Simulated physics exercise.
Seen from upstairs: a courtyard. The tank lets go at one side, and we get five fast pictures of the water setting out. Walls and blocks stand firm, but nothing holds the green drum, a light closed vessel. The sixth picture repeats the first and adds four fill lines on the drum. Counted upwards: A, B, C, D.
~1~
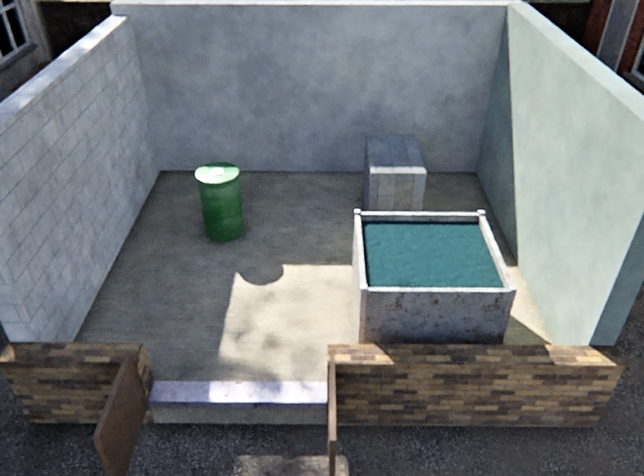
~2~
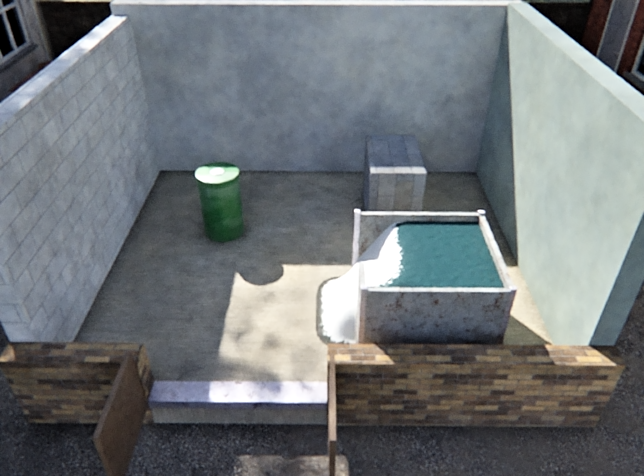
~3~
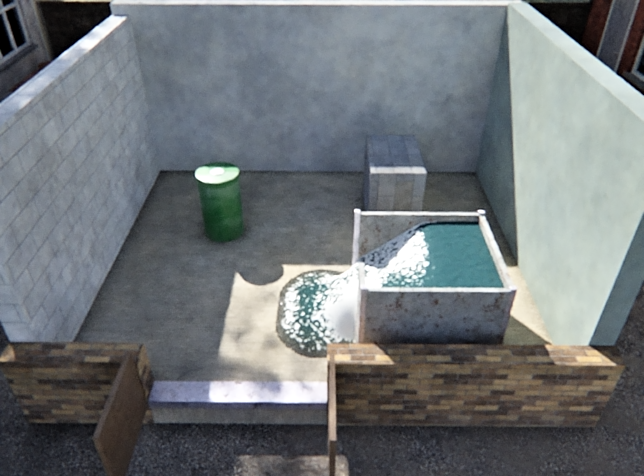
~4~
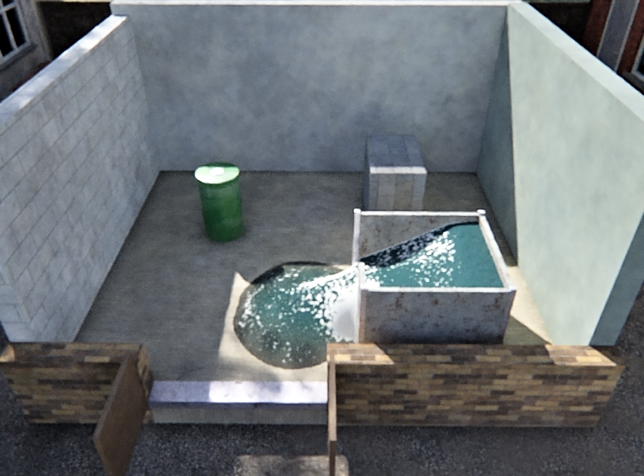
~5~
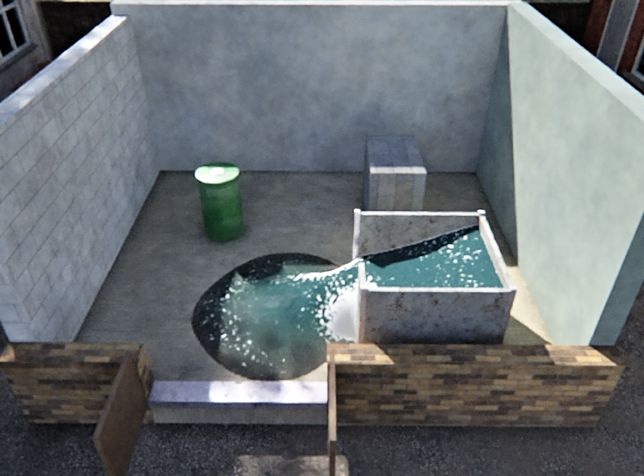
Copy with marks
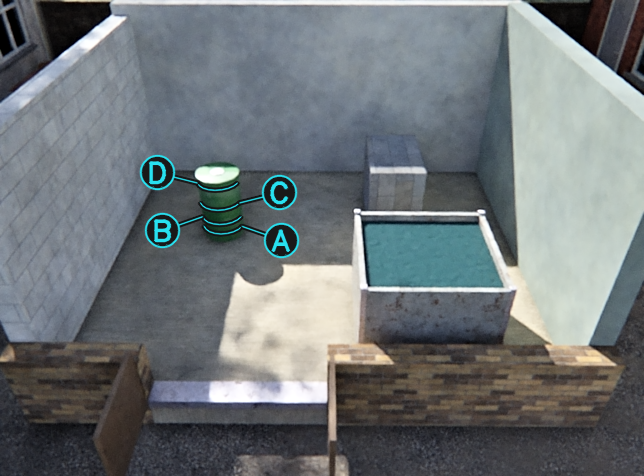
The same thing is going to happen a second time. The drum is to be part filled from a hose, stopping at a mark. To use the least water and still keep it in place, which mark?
Choose B.
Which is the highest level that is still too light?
Here it is level A.
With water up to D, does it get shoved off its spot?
No, not at all.
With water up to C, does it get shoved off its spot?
No.
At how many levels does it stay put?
Three of them.
On the marked copy, A at (220, 233); B at (219, 224); C at (217, 210); D at (215, 190); from the bottom up A, B, C, D.
With A, it is pushed about twice its own width away.
With B, it shifts by a finger or two and stays.
With C, it does not move.
With D, it does not move.
